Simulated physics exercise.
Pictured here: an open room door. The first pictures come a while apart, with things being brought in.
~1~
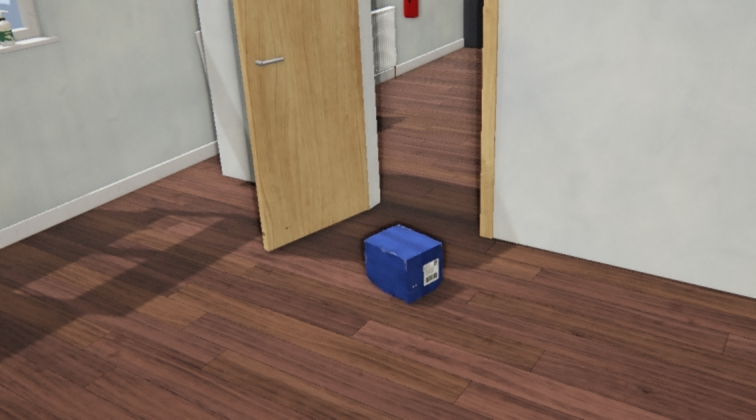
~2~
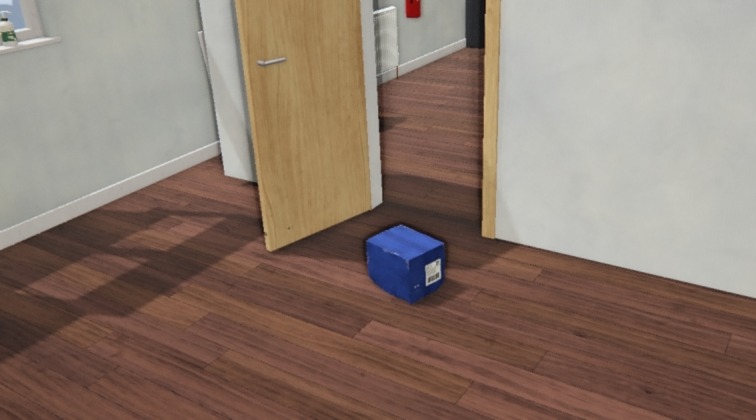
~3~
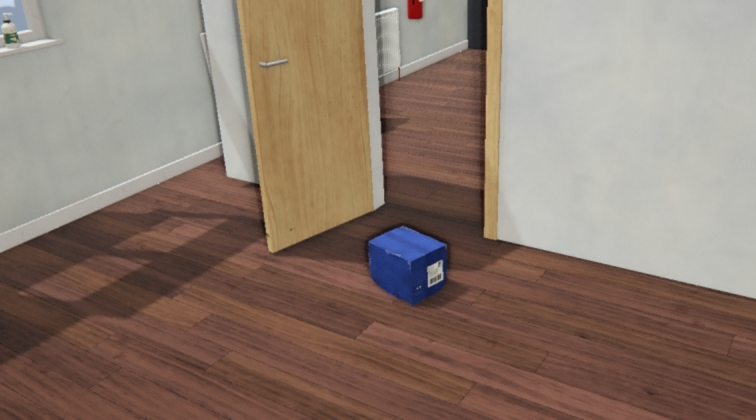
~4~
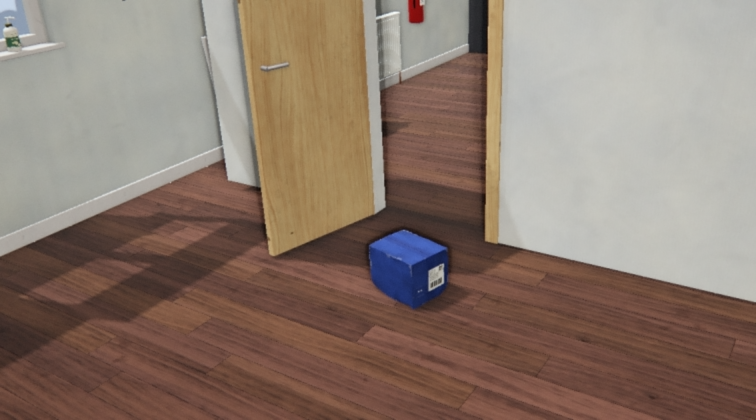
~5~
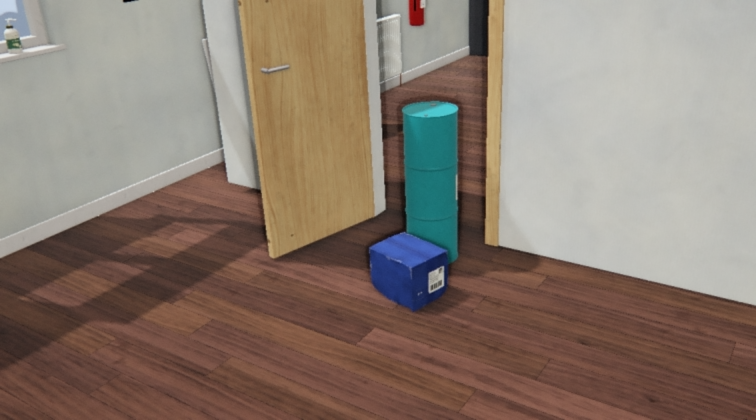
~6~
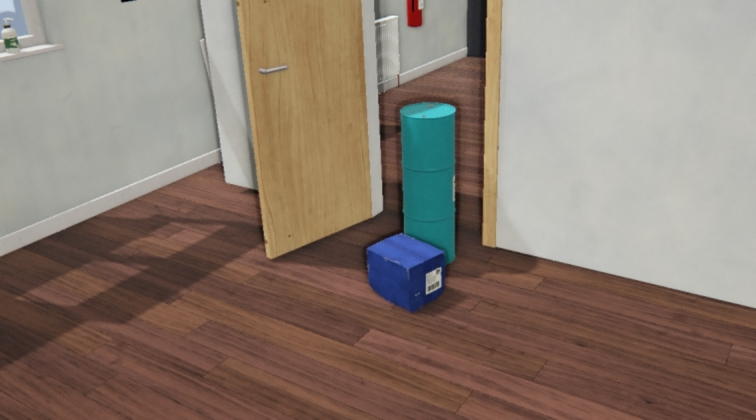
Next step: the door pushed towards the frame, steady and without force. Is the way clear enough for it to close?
The way is obstructed.
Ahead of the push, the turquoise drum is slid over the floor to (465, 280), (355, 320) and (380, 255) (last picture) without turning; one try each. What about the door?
So on try one it completes its arc, on try two it completes its arc, and on try three it is halted early.
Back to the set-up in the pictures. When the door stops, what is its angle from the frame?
Open angle: About 35°.
Then, 0.50 s past the last view, door at 86°.
Then, 0.80 s past the last view, door at 66°.
Then, 1.10 s past the last view, door at 45°.
Finally, door at 37°; both still in place. Final places as the last picture's camera would see them, turquoise drum near (432, 186).
